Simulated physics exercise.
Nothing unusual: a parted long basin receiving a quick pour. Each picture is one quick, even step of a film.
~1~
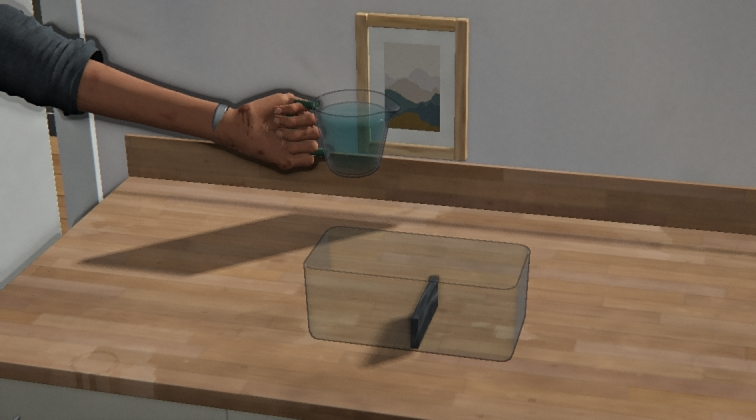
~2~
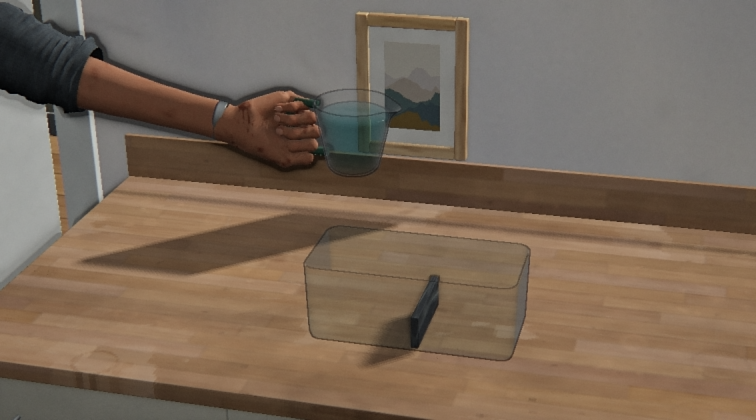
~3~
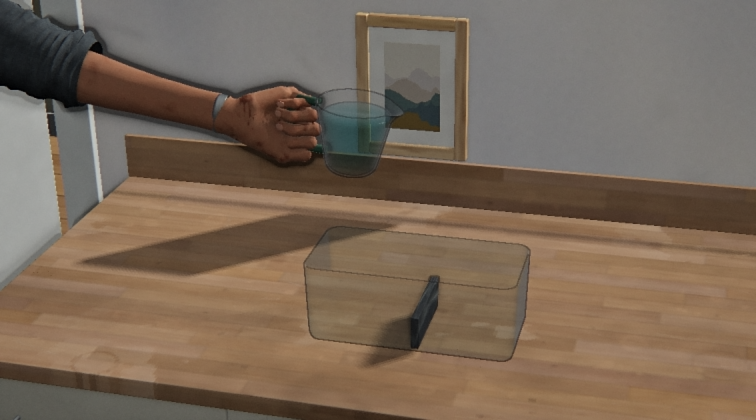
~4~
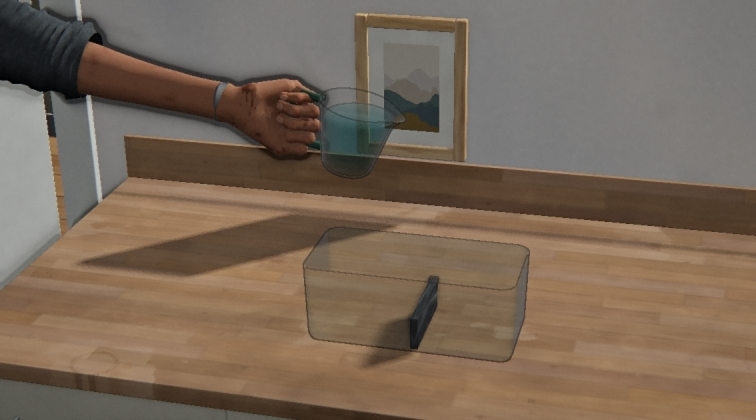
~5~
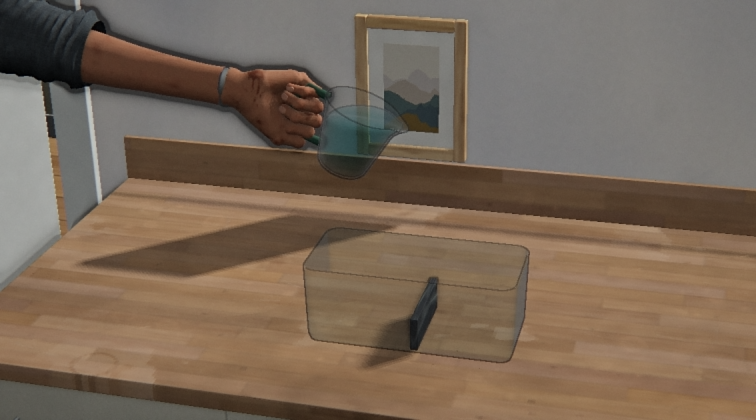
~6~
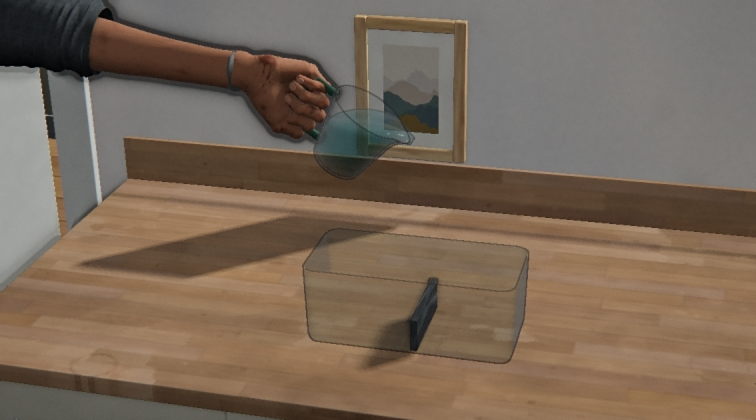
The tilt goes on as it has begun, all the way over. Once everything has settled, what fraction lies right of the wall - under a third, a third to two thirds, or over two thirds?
Larger than two thirds.
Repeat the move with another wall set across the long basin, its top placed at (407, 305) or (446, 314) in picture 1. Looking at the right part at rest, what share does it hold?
The first one comes to 90 percent, while the second comes to 40 percent.
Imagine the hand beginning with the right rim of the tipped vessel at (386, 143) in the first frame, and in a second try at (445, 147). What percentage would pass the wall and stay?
You'd get 35 percent from the first and 90 percent from the second.
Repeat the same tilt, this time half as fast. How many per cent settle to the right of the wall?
Estimate: Around 85 %.
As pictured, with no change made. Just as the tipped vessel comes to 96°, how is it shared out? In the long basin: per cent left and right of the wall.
Left 0 %, right 25 %.
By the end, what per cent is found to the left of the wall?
Roughly 20 %.
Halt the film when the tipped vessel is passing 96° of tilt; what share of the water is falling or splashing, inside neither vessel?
Airborne share: Approx. 35 %.
A moment on, the tilt is 96° and 36 per cent is still to pour, 0 is left of the wall and 27 right of it.
Next, the tilt is 113° and 2 per cent is still to pour, 13 is left of the wall and 75 right of it.
Then the tilt is 113° and 0 per cent is still to pour, 20 is left of the wall and 78 right of it.
Later the tilt is 113° and 0 per cent is still to pour, 20 is left of the wall and 78 right of it.
At rest 20 per cent lies left of the wall, 78 right of it and 2 outside.
